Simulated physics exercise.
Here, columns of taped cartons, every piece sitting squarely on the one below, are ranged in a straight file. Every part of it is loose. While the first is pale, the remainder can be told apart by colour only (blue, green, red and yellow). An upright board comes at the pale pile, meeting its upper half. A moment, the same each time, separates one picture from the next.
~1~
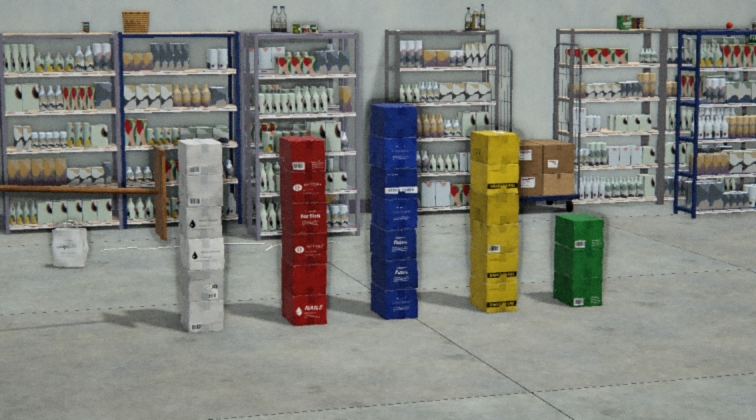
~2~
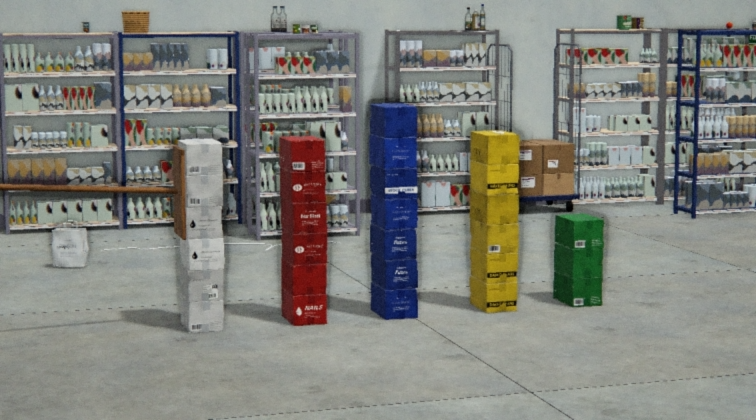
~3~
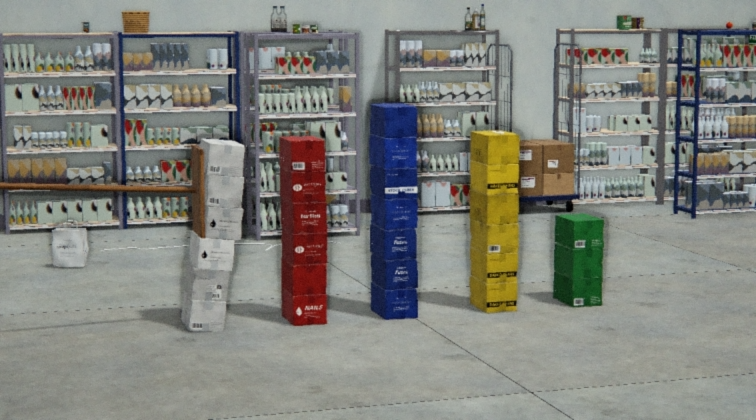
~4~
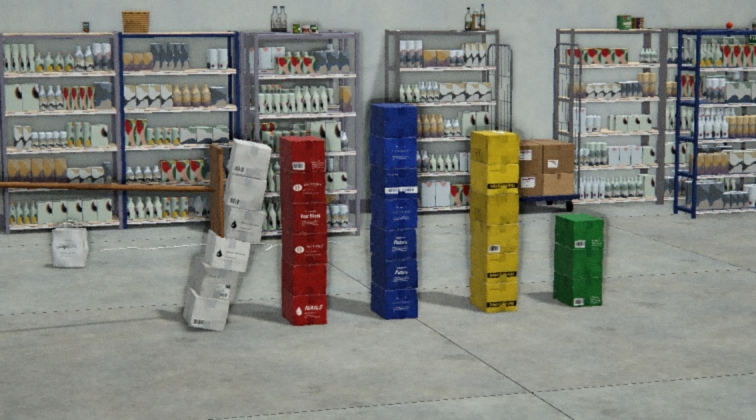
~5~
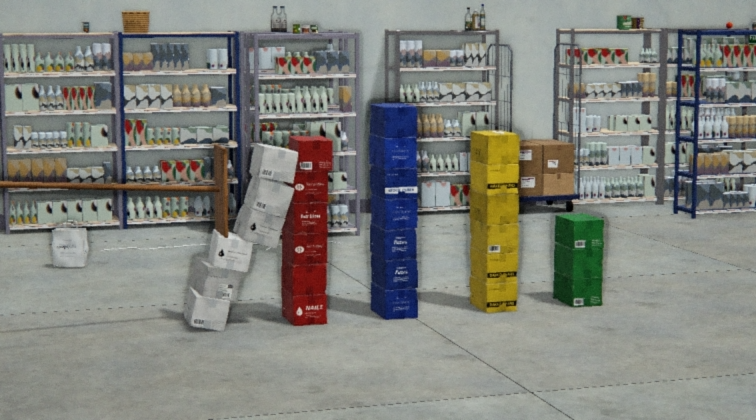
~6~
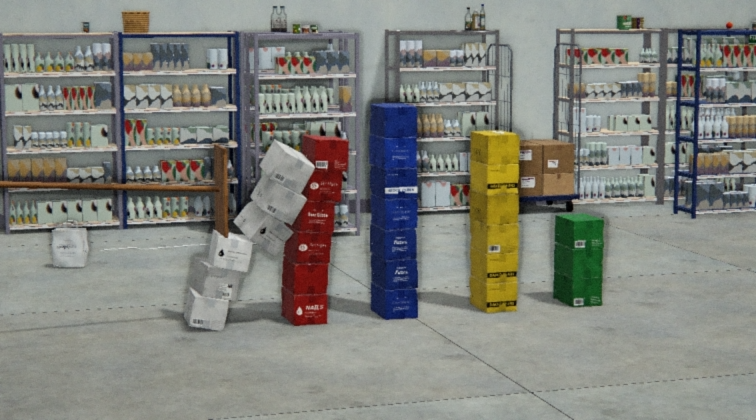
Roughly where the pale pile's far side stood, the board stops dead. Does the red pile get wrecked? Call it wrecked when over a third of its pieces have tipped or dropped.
Yes.
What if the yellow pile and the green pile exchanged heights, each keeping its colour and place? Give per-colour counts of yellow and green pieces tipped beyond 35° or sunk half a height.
The counts are yellow 2, green 6.
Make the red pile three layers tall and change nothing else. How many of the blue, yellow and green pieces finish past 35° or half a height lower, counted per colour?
Down at the end: Blue 0, yellow 0, green 0.
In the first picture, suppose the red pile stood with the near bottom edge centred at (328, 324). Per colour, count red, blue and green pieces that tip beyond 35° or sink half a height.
Pile by pile, I count red 6, blue 7 and green 3.
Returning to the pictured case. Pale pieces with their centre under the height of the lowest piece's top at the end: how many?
The number is 4.
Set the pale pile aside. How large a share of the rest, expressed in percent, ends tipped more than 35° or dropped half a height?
Some 80 in a hundred of them.
Soon, 3 of the pale pile down; none of the 6 red cartons down (0 of 22 in all colours); top red carton tipped clearly; top blue carton displaced a little.
A while on, 3 of the pale pile down; 4 of the 6 red cartons down (4 of 22 in all colours); top red carton tipped well over, about its own height lower; top blue carton tipped clearly.
Towards the end, 3 of the pale pile down; 4 of the 6 red cartons down (11 of 22 in all colours); top red carton tipped well over, some three heights lower; top blue carton tipped well over, some two heights lower.
Then, 3 of the pale pile down; 4 of the 6 red cartons down (18 of 22 in all colours); top red carton tipped well over, some three heights lower; top green carton on its side.
Finally, 3 of the pale pile down; 4 of the 6 red cartons down (18 of 22 in all colours); top red carton tipped well over, some three heights lower; top green carton upside down. Seen by the last camera, middles, top red carton near (452, 253), top green carton near (694, 280).
